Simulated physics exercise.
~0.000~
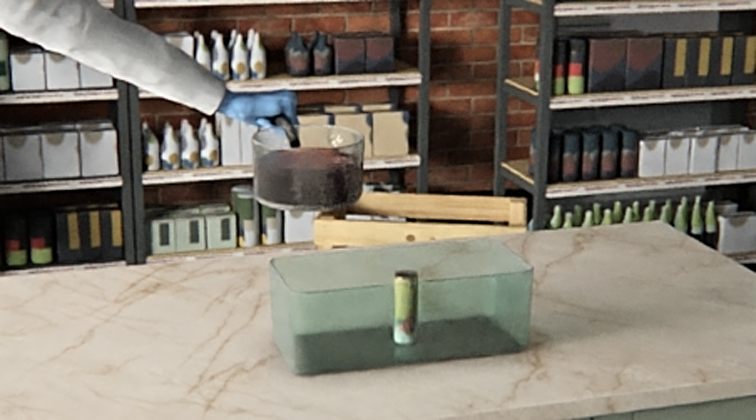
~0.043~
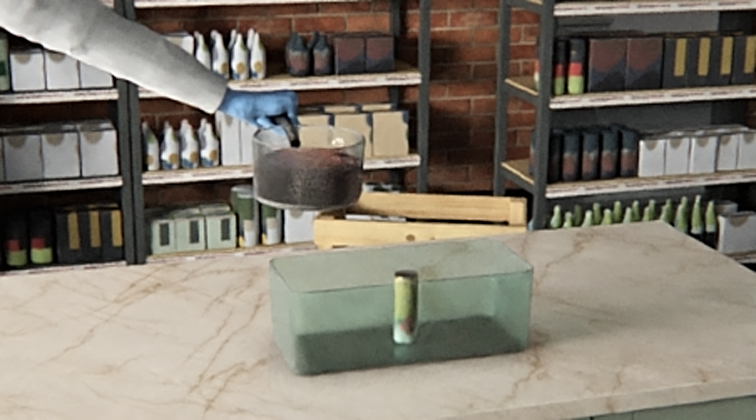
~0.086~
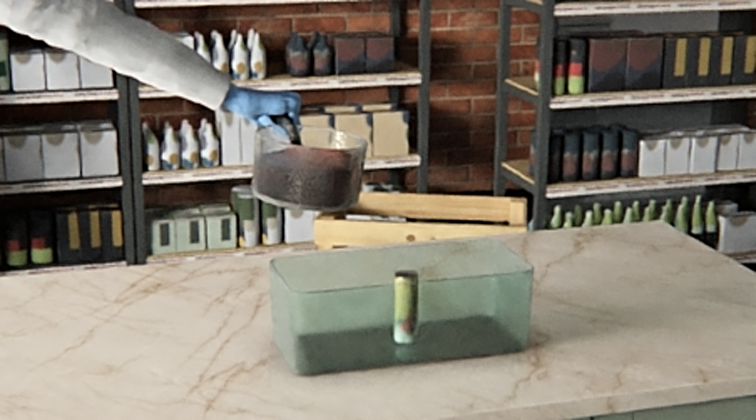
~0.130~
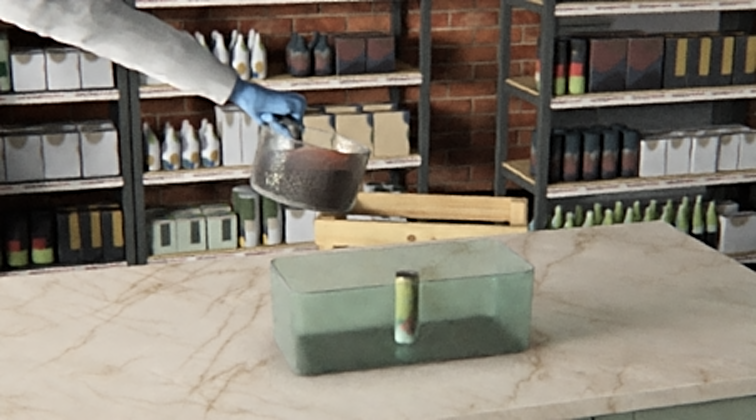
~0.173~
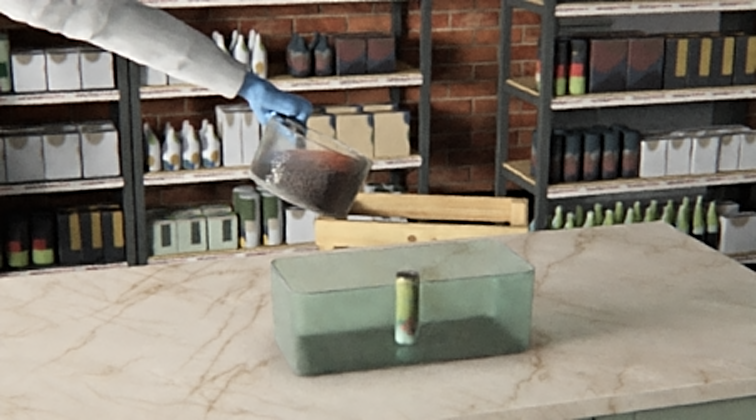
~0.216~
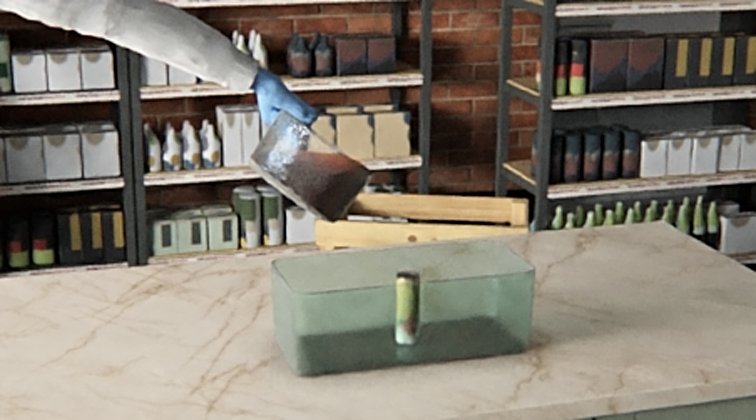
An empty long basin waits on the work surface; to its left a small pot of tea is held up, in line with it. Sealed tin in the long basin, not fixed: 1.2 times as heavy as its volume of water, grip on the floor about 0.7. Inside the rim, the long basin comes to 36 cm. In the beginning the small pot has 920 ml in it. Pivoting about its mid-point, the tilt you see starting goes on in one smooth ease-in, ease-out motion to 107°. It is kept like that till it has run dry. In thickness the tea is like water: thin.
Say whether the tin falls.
It's going to overturn.
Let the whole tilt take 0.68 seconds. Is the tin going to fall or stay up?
Well, the tin simply tips.
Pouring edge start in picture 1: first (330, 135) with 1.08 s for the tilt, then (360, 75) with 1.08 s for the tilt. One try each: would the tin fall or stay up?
In the first try it remains standing; in the second it remains standing.
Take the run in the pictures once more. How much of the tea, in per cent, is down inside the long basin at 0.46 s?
The basin holds roughly 22 in a hundred parts at that moment.
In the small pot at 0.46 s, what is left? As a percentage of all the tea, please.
About 30 percent.
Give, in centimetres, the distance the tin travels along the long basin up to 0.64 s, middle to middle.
Estimate: Around 2 cm.
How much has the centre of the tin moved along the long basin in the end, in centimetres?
The tin's middle ends up about 9.0 cm along the basin.
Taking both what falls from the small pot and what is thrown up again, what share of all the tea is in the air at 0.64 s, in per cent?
Roughly 8 %.
By 0.46 s the tilt is 102° and 30 per cent is still to pour; the tin stands where it began.
By 0.64 s the tilt is 107° and 7 per cent is still to pour; the tin stands 2 cm from where it began.
By 0.83 s the tilt is 107° and 1 per cent is still to pour; the tin leans 58°.
By 1.03 s the tilt is 107° and 0 per cent is still to pour; the tin lies on its side.
At rest the tin lies on its side.
